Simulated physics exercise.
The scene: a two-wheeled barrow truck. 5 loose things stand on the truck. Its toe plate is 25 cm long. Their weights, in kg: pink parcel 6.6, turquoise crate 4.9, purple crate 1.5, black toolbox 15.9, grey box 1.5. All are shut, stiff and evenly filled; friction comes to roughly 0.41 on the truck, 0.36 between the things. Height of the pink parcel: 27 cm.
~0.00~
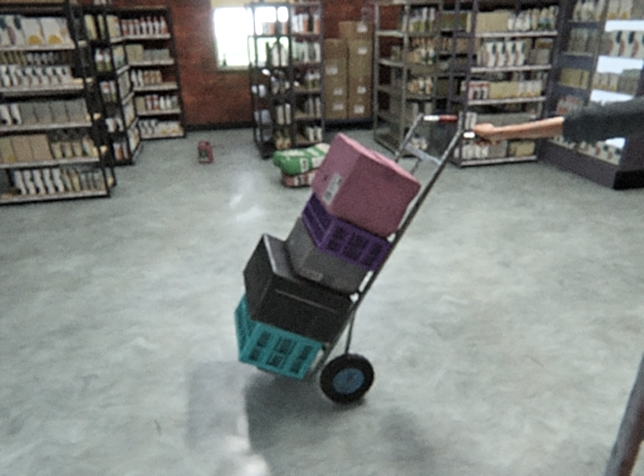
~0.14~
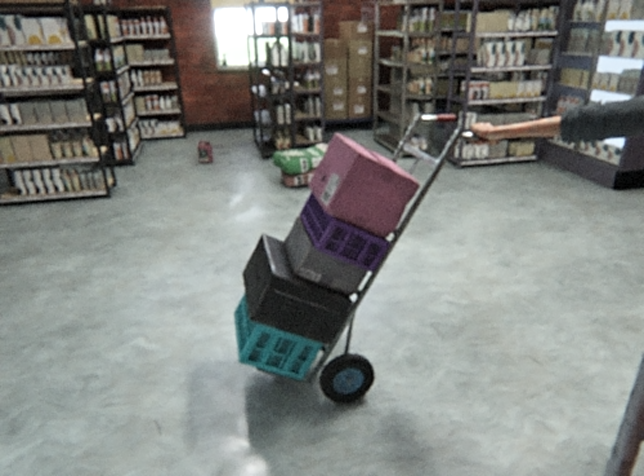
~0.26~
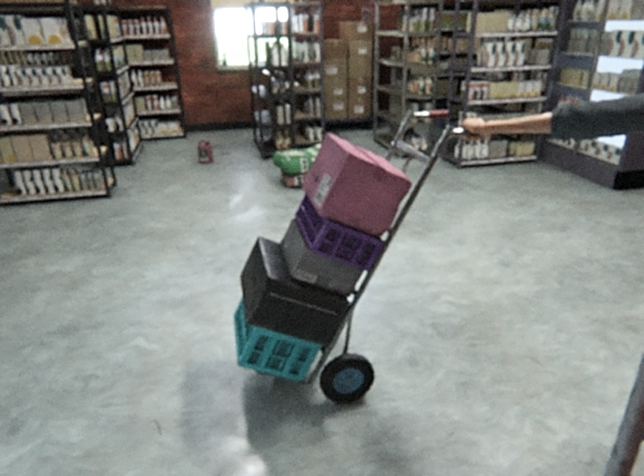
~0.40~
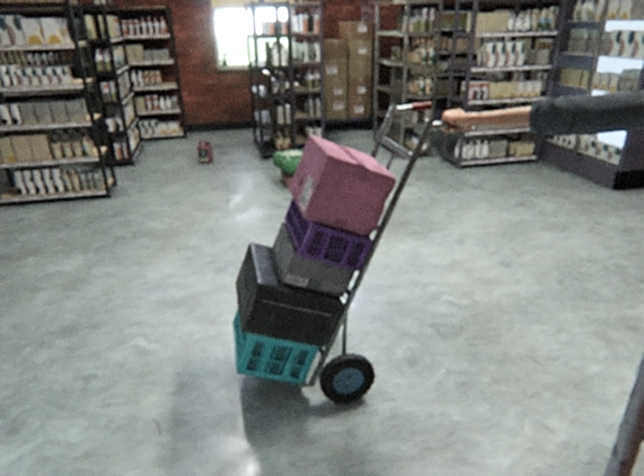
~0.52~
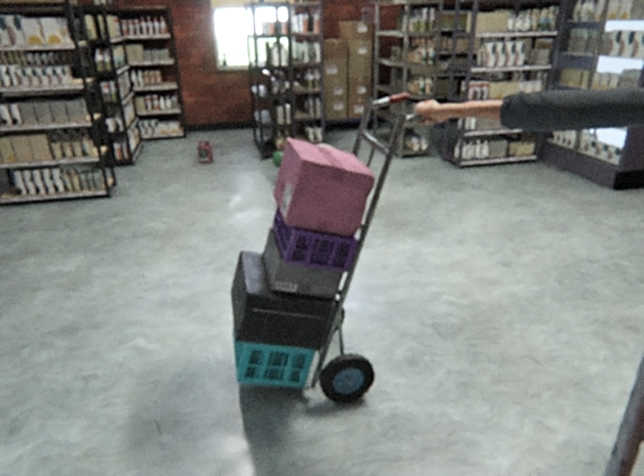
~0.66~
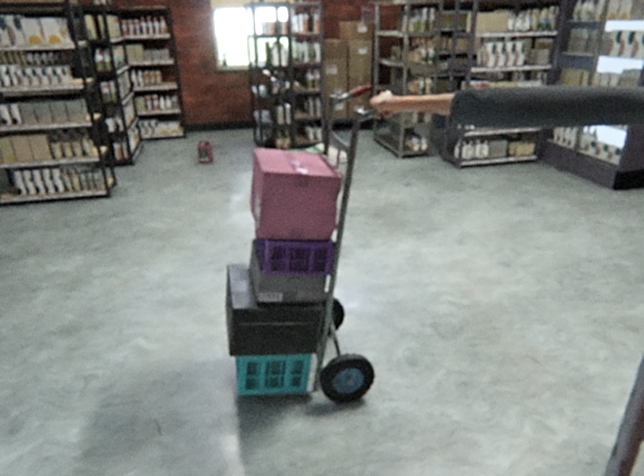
A loaded two-wheeled hand truck tilts up to nearly upright as an arm pushes its handle left.
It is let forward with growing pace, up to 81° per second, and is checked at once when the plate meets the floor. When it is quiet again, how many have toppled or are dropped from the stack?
Lost: At least three.
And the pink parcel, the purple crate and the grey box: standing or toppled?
The pink parcel tips over; the purple crate tips over; the grey box topples.
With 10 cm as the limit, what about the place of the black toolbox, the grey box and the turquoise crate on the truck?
The black toolbox holds its spot; the grey box leaves its spot; the turquoise crate holds its spot.
Around 0.96 s, truck upright; pink parcel tipped 9° against what carries it near (230, 205); turquoise crate tipped 9° against what carries it near (266, 354); purple crate tipped 9° against what carries it.
Around 1.36 s, truck upright; pink parcel tipped 24° against what carries it near (190, 213); turquoise crate tipped 8° against what carries it near (267, 355); purple crate tipped 24° against what carries it.
Around 1.66 s, truck upright; pink parcel now dropped from the stack; purple crate tipped 62° against what carries it; grey box tipped 61° against what carries it.
Around 1.86 s, truck upright; purple crate now dropped from the stack; grey box tipped 73° against what carries it.
Finally (3.0 s), dropped from the stack, pink parcel and purple crate; on their side or leaning hard on the truck, grey box; the other 2 still in place (within 10 cm). In the last view, pink parcel near (146, 368), turquoise crate near (270, 355).
